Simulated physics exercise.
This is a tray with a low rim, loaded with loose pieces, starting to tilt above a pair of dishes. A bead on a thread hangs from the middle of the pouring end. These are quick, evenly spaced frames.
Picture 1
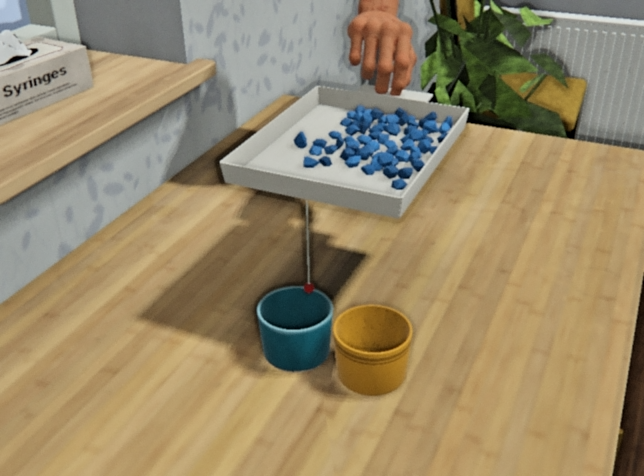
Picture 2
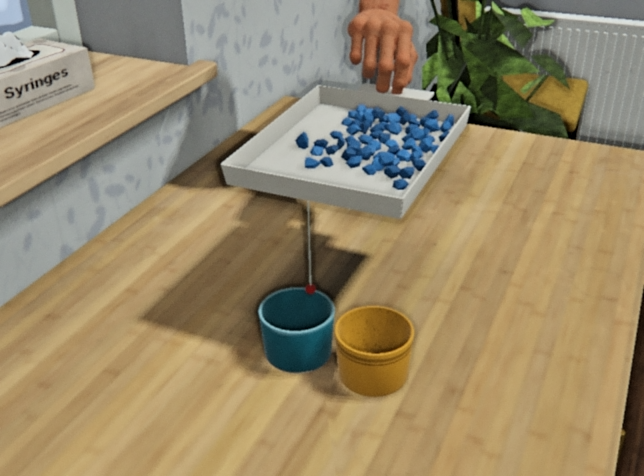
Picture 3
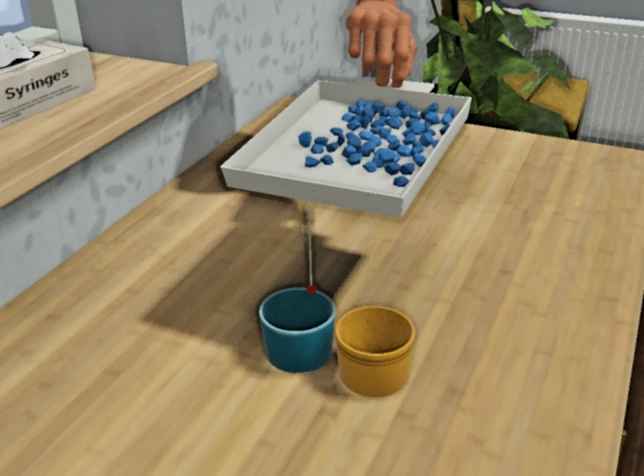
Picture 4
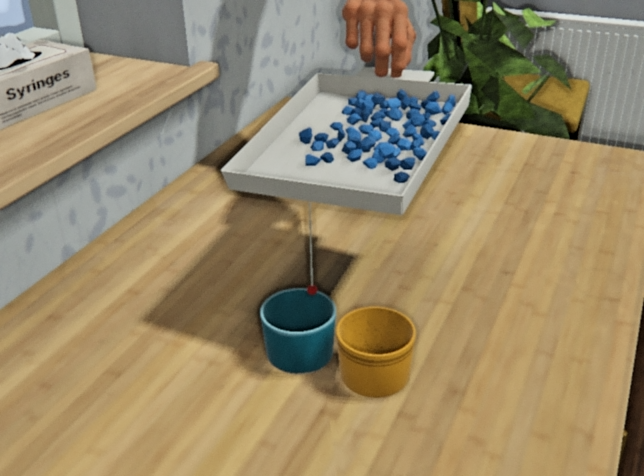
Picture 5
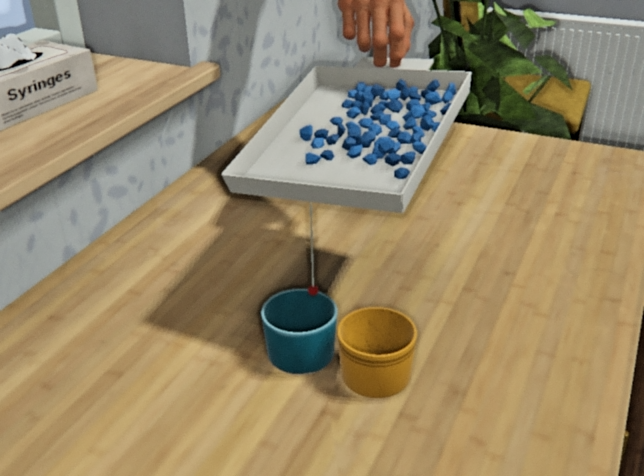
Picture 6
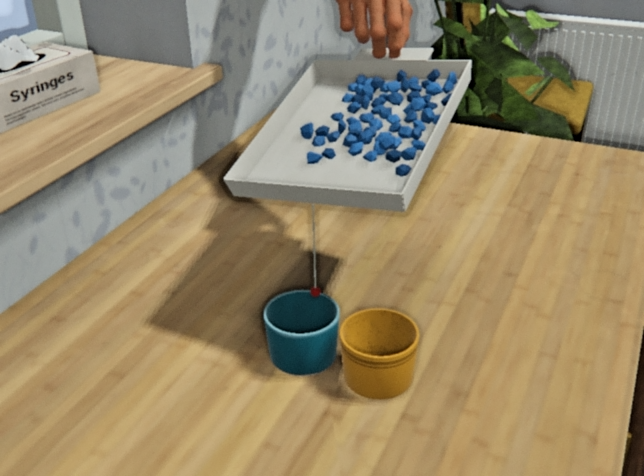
A shallow white tray of small blue stones, with a hand at its far edge, began level and gradually tilted toward its left front corner, above a teal dish and a mustard-yellow one on a wooden table.
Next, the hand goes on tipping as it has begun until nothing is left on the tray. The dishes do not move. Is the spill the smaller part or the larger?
Caught overall: Less than half.
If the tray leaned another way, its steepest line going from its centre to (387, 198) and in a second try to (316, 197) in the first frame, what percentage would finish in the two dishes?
About 50 and 20 per cent.
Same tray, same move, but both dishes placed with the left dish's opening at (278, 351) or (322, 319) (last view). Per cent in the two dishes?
First some 0, then 0 per cent.
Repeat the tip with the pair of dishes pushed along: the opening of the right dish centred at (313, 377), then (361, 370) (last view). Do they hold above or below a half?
In turn: Less than half; not half.
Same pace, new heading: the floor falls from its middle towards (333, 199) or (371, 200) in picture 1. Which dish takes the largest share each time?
First right, then the right-hand dish.
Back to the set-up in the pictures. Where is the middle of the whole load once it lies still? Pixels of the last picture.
Near (220, 342).
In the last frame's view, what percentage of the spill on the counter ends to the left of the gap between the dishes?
It comes to 100 per cent or so.
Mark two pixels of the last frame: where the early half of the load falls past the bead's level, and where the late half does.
Around (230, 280) and then (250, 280).
Just after the last frame, tray tipped steeply; almost all on the tray; about a tenth in the air.
A moment on, tray tipped past a quarter turn; roughly half on the tray; just a few in the left dish; roughly a third outside both; about a tenth in the air.
Further on, tray tipped past a quarter turn; about a tenth in the left dish; almost all outside both.
When it is over, tray tipped past a quarter turn; not one in the right dish; about a tenth in the left dish; almost all outside both.
